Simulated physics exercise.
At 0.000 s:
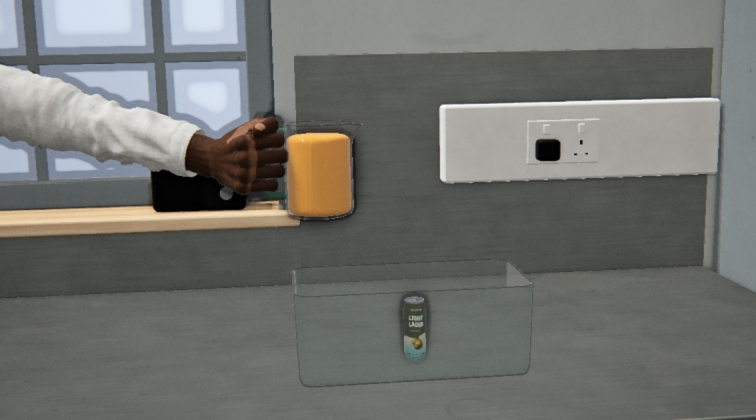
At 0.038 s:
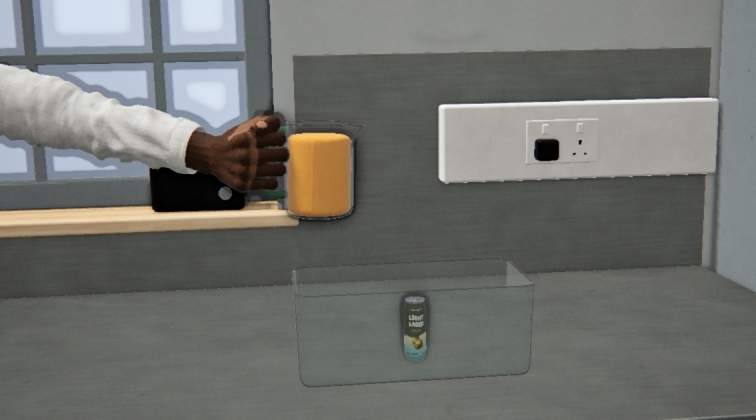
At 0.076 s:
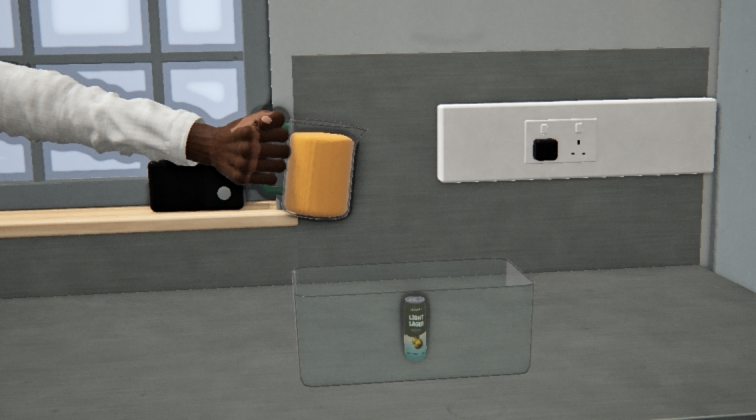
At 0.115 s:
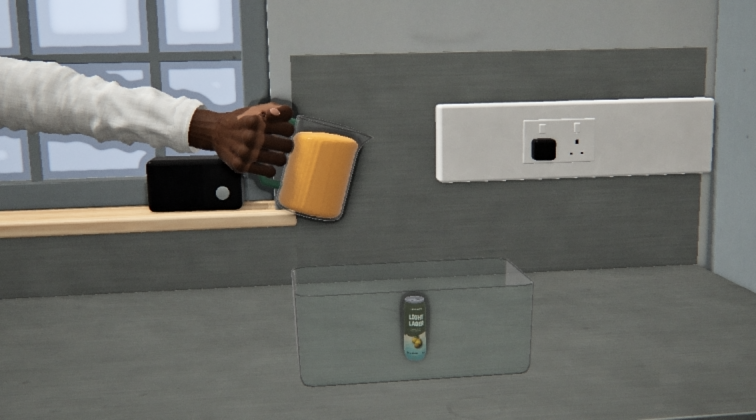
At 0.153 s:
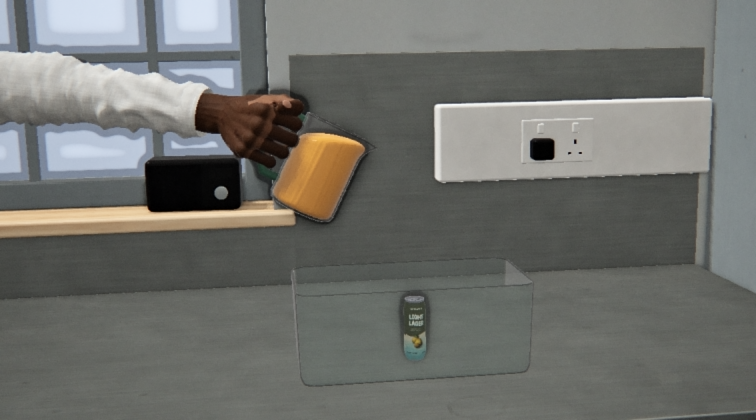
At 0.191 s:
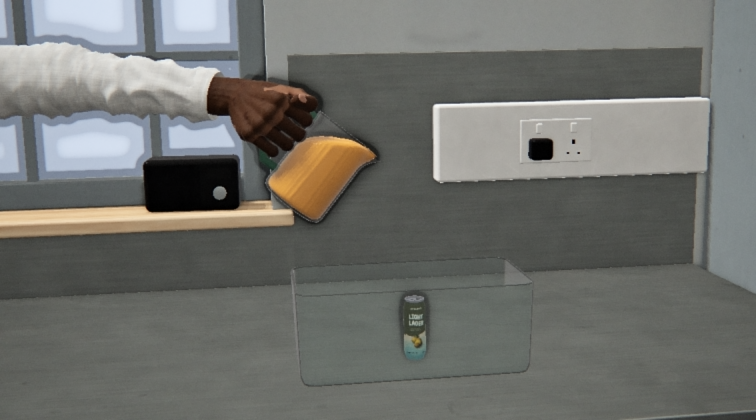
A hand in a white sleeve held a jug of orange juice above a clear basin with a small can, then tilted it to the right, slowly at first and then more steeply.
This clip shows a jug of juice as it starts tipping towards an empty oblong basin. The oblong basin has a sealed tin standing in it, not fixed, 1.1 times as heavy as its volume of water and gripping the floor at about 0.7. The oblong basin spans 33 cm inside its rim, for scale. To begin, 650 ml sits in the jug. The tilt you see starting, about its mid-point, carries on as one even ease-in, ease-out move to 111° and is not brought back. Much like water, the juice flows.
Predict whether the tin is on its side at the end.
The tin is not on its side.
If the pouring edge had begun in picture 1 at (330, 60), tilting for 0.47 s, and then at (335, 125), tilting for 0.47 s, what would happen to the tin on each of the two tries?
Run one: It tumbles. Run two: It tumbles.
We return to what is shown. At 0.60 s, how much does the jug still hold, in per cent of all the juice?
I'd estimate some 14 per cent.
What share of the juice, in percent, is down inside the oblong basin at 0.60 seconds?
66 per cent or thereabouts.
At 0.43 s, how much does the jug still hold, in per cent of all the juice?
Some 54 per cent.
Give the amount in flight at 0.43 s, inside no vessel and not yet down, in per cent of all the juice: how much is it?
Near 32 per cent of it all.
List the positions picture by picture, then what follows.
In the first frame, it leans 0°; its right rim is at (363, 123); the juice meets the walls at (286, 138) and (349, 136); the oblong basin's rim runs from (294, 283) to (520, 273); the tin's top is at (415, 302).
In the second frame, it leans 2°; its right rim is at (365, 125); the juice meets the walls at (288, 137) and (351, 137).
In the third frame, it leans 7°; its right rim is at (368, 129); the juice meets the walls at (290, 135) and (354, 138).
In the fourth frame, it leans 16°; its right rim is at (374, 137); the juice meets the walls at (292, 143) and (358, 141).
In the fifth frame, it leans 27°; its right rim is at (378, 147); the juice meets the walls at (290, 154) and (364, 143).
In the sixth frame, it leans 39°; its right rim is at (381, 160); the juice meets the walls at (278, 164) and (369, 148).
Then, 0.43 s in, the tilt is 109° and 54 per cent is still to pour; the tin stands where it began.
Then, 0.60 s in, the tilt is 111° and 14 per cent is still to pour; the tin stands where it began.
Then, 0.77 s in, the tilt is 111° and 2 per cent is still to pour; the tin stands where it began.
Then, 0.97 s in, the tilt is 111° and 0 per cent is still to pour; the tin stands where it began.
Finally, the tin stands where it began.
